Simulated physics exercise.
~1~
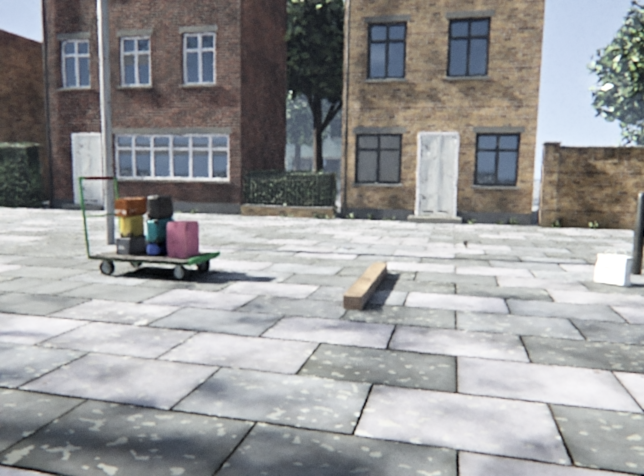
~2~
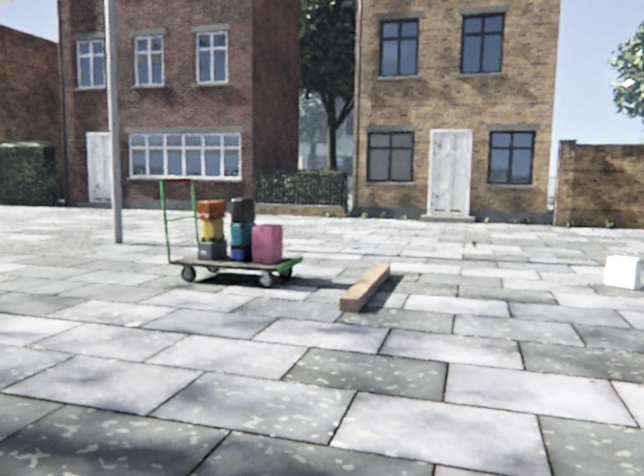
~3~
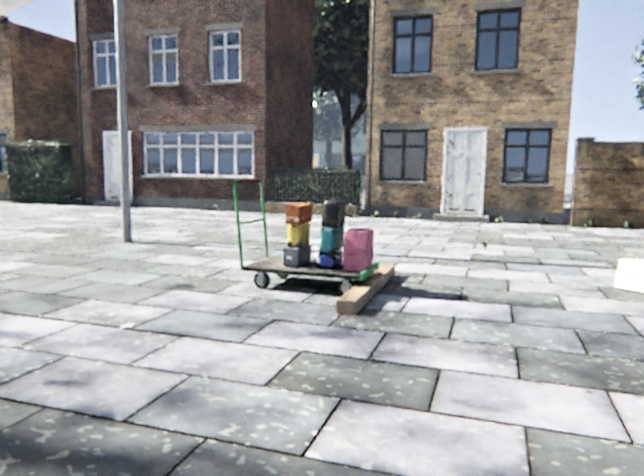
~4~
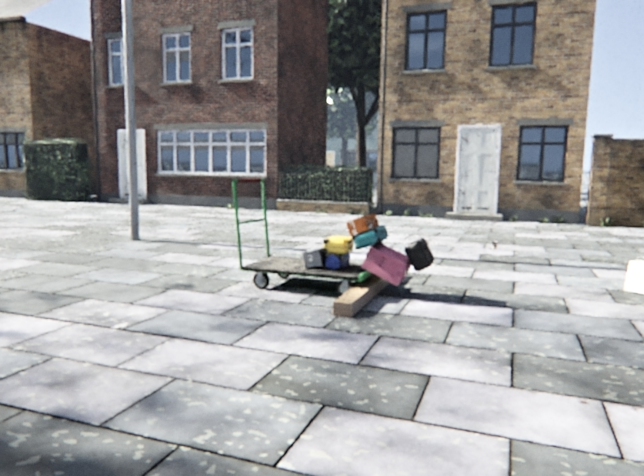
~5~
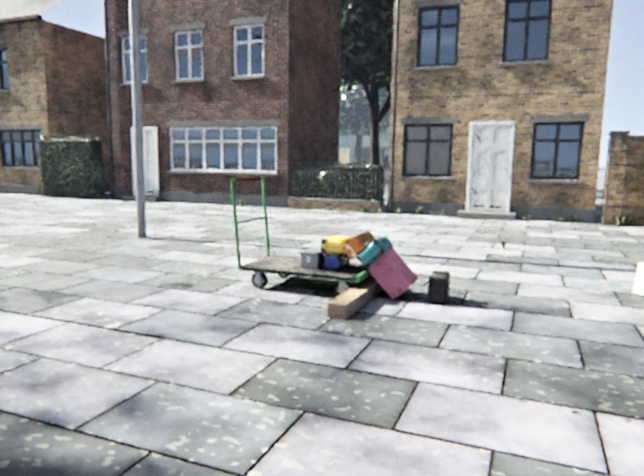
On a sunlit paved square in front of brick houses, a green-handled flatbed trolley stacked with colourful cases and boxes rolls to the right toward a wooden beam lying on the ground. The load rides upright until the trolley's front end meets the beam and the trolley stops. The stacks then topple forward, the black case tumbling over the front edge as the pink one tips after it. The black case comes to rest on the paving beyond the beam, and the pink one lies tilted against the front, while the orange, teal, yellow, blue and grey pieces remain jumbled behind.
